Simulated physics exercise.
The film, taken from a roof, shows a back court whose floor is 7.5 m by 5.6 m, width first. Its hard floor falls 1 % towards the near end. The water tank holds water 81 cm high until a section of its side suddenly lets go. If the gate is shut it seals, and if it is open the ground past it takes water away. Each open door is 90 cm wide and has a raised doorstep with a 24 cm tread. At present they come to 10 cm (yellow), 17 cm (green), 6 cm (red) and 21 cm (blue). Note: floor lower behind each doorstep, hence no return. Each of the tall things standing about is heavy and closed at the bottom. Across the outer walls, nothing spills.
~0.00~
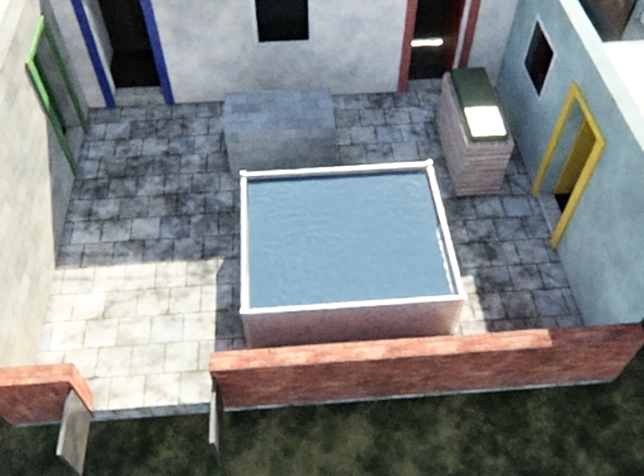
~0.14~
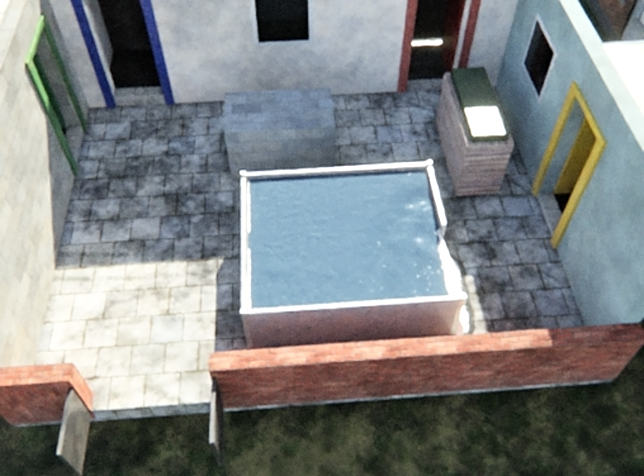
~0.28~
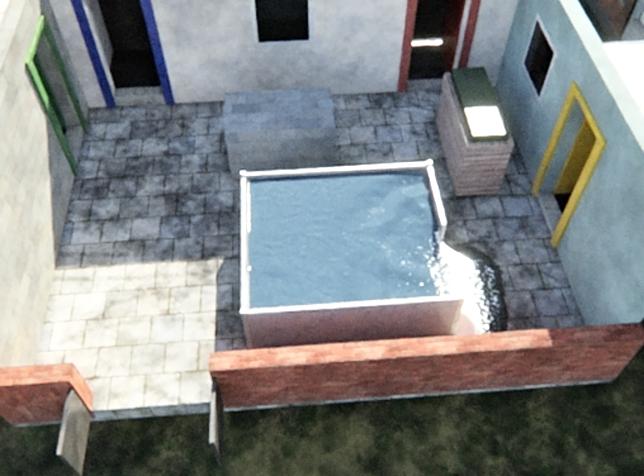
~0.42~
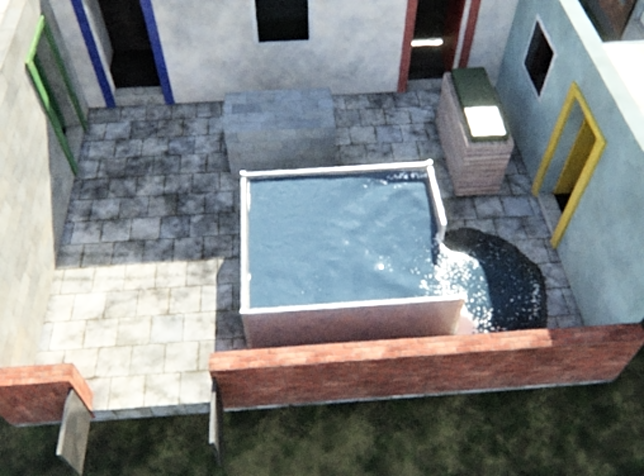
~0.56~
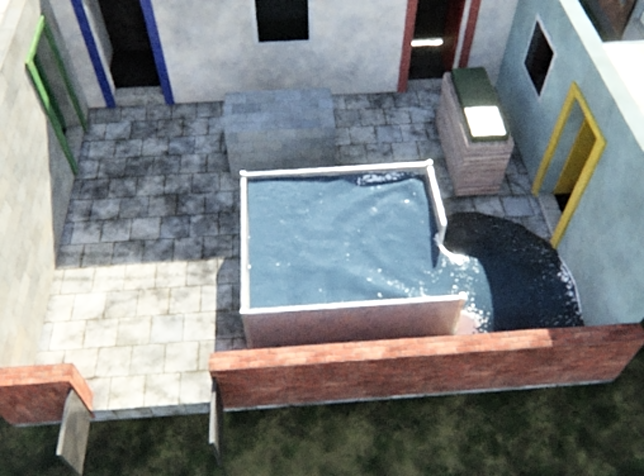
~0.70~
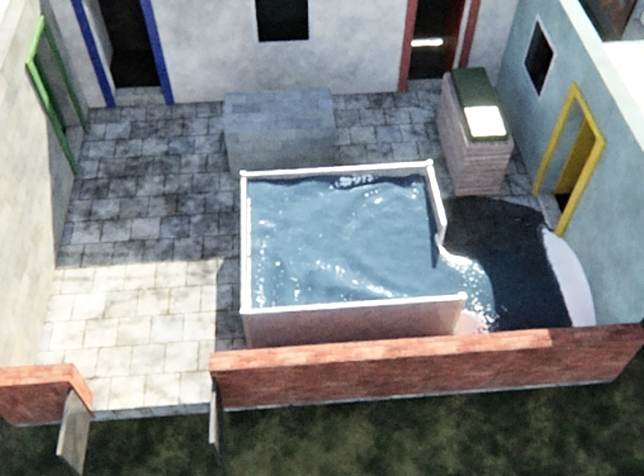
We see a paved courtyard with a full water tank, at first still; then its right side opens and water pours out, spreading in a dark pool across the paving towards the right wall and the yellow door.
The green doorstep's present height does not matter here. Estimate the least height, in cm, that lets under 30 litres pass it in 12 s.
I would say 14 cm.
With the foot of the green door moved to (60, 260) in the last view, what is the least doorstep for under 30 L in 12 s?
Minimum: About 10.0 cm.
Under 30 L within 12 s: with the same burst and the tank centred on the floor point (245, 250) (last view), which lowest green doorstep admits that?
Then roughly 9.5 cm.
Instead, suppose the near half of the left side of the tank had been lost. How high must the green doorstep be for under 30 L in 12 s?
Some 12.0 centimetres.
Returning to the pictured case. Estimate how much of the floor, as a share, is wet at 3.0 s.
Approximately 30 %.
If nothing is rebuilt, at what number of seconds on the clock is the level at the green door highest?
The level tops out near 8.0 seconds.
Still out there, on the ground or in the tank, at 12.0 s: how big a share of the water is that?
Close to 82 in a hundred.
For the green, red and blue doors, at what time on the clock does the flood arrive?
Green 5.5 s, red 2.6 s, blue 5.0 s.
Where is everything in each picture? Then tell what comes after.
In the first frame, the water tank at (345, 235) is whole and still, 81 cm deep; the green door at (61, 105) is dry.
In the second frame, the gap is at (444, 282), the front 0.4 m out at (460, 271); the back of the water tank holds 81 cm.
In the third frame, water pours out at (444, 285) and has run 0.8 m, to (497, 286); about 13 cm deep outside, 81 cm at the back.
In the fourth frame, water pours out at (443, 286) and has run 1.4 m, to (540, 290); about 10 cm deep outside, 81 cm at the back.
In the fifth frame, the front is at (555, 252), 1.9 m from the gap at (443, 286); 4.0 m2 of floor is wet, 81 cm left at the back.
In the sixth frame, water pours out at (443, 286) and has run 2.0 m, to (542, 218); about 9 cm deep outside, 78 cm at the back; 6.0 m in a straight line remain to the green door at (61, 105).
After 1.4 s water covers 15 % of the floor, deepest (70 cm) near (589, 356); it has not reached the green door.
After 3.0 s water covers 30 % of the floor, deepest (54 cm) near (492, 93); it has not reached the green door.
After 12.0 s water covers 100 % of the floor, deepest (23 cm) near (335, 375); 12 cm at the green door, 4 litres in over its 17 cm doorstep.
At the green door as built, the water arrived by 5.6 s and peaked near 17 cm at 7.8 s.
Run again over the same 12 s with other heights there, 81 litres in over 11 cm, 16 litres over 15 cm. The limit of 30 litres is kept from about 14 cm up.
